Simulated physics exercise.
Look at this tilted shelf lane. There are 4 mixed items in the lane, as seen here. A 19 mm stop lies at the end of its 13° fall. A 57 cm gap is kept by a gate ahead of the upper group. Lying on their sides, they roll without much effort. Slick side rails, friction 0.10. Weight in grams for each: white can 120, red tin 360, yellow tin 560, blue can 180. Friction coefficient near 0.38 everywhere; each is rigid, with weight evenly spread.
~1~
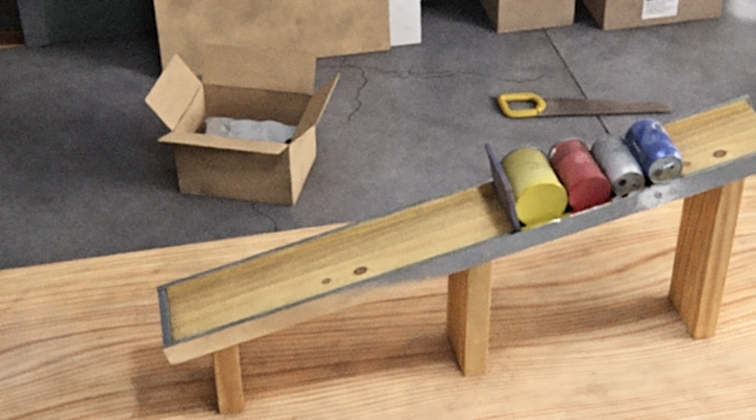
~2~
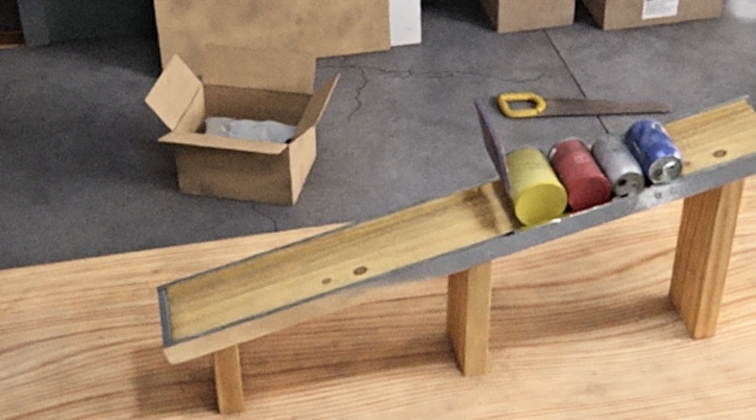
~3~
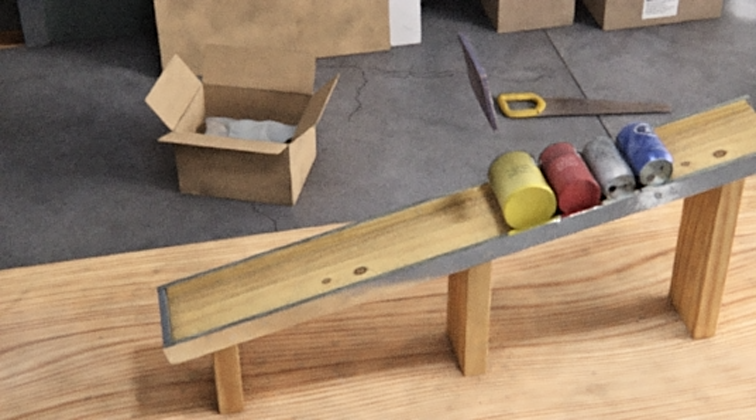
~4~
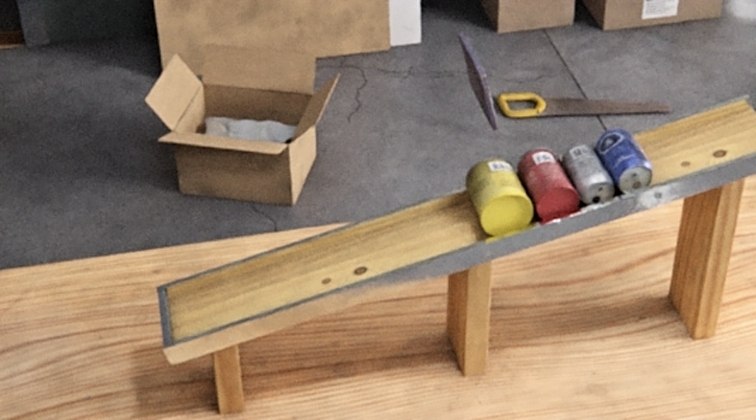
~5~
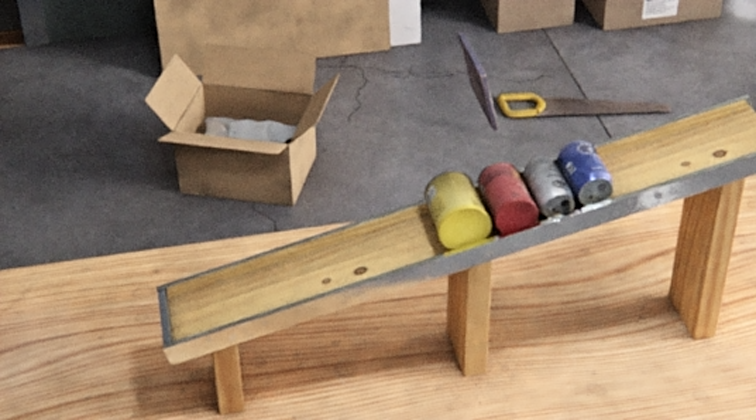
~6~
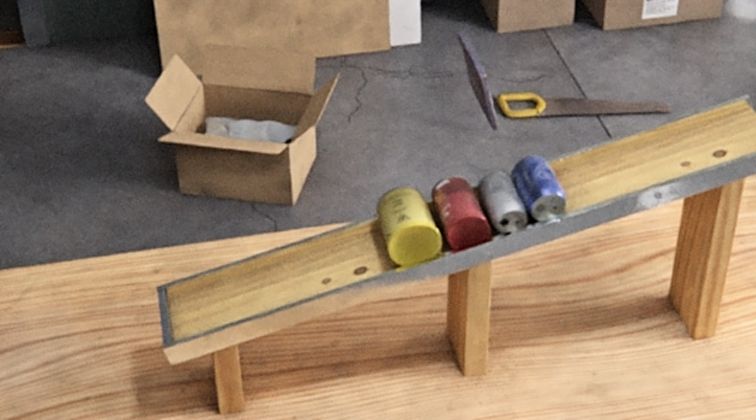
A thin gate lifted away from a sloping wooden lane, and the four cans behind it, yellow, red, grey-white and blue, rolled down to the left in a close row, the yellow one leading.
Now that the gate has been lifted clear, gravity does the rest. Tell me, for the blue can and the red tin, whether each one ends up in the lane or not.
In the end, the blue can stays put, the red tin does not stay.
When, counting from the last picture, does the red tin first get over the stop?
I'd say around the 0.6 s mark.
Then, 0.20 s later than the last frame, leader 18 cm from the stop; red tin near (354, 247); blue can near (440, 220).
Then, 0.40 s later than the last frame, red tin near (217, 292); blue can near (312, 262).
Then, 0.80 s later than the last frame, red tin and yellow tin now over the stop; blue can at a standstill near (218, 292); white can at a standstill.
When it is over, over the stop, red tin and yellow tin; the other 2 in the lane. In the last view, blue can near (218, 292).
